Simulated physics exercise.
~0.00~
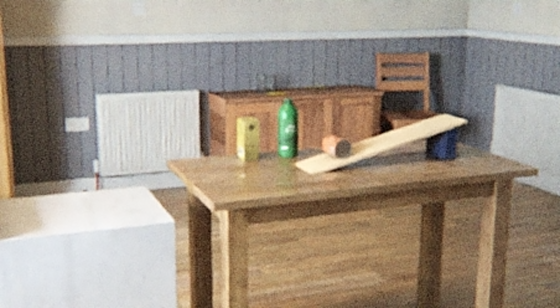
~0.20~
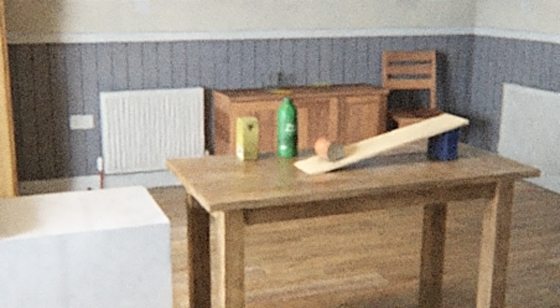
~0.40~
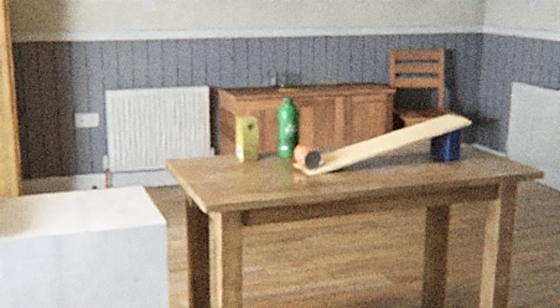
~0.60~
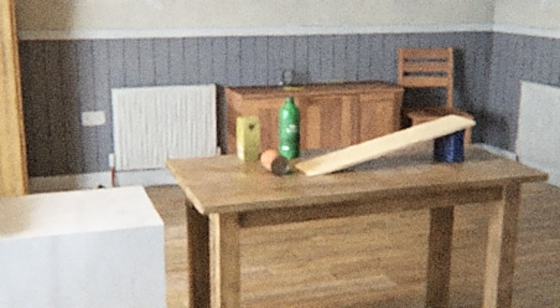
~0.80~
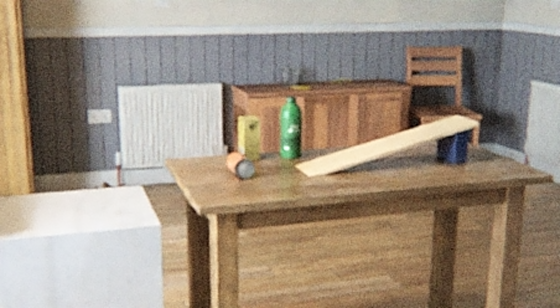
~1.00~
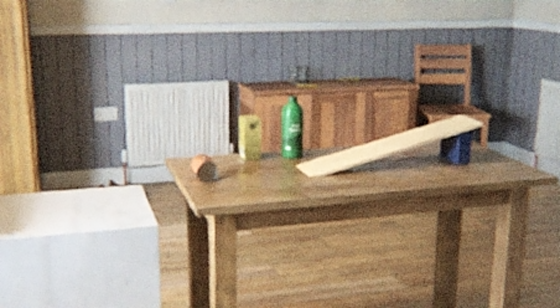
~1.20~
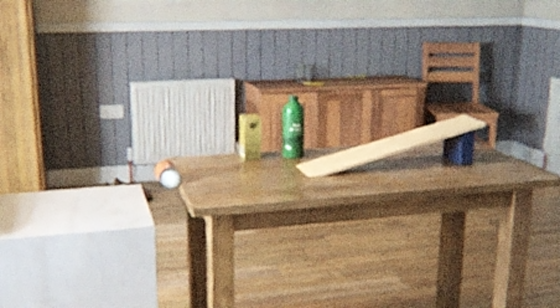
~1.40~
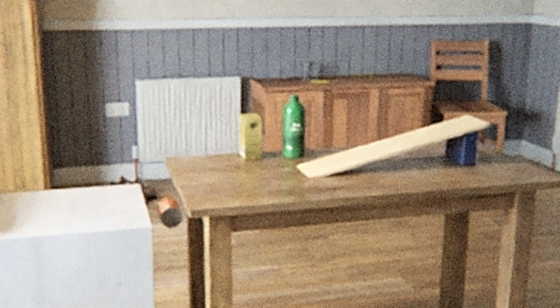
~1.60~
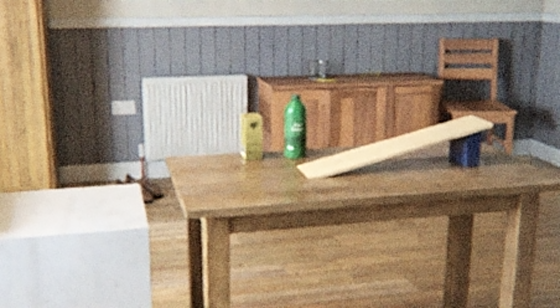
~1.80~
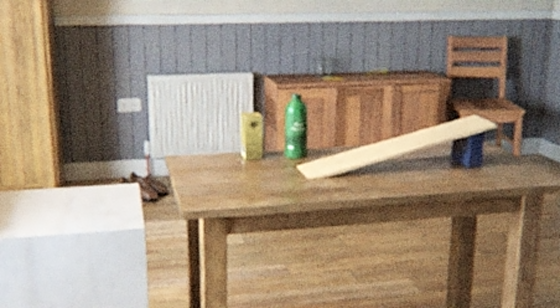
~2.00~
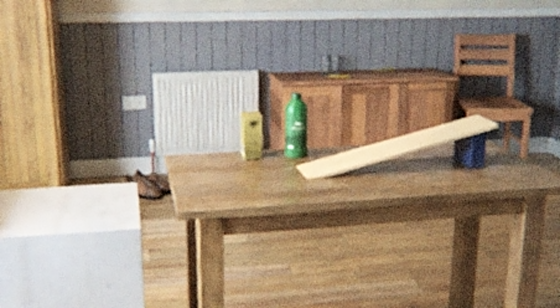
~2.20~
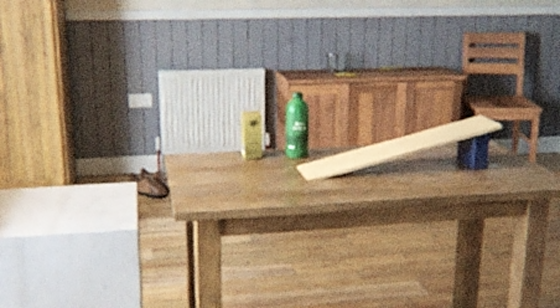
To begin with, an orange tin lies on its side partway down a wooden ramp propped on a dark blue support, on a table that also holds a yellow carton and a green bottle. The tin rolls left down the ramp and onto the tabletop. It passes in front of the bottle and the carton, then keeps rolling to the table's left edge. There it tips over into the gap before the lower white top and drops from sight. The carton and bottle stay standing, and the tin does not reappear.
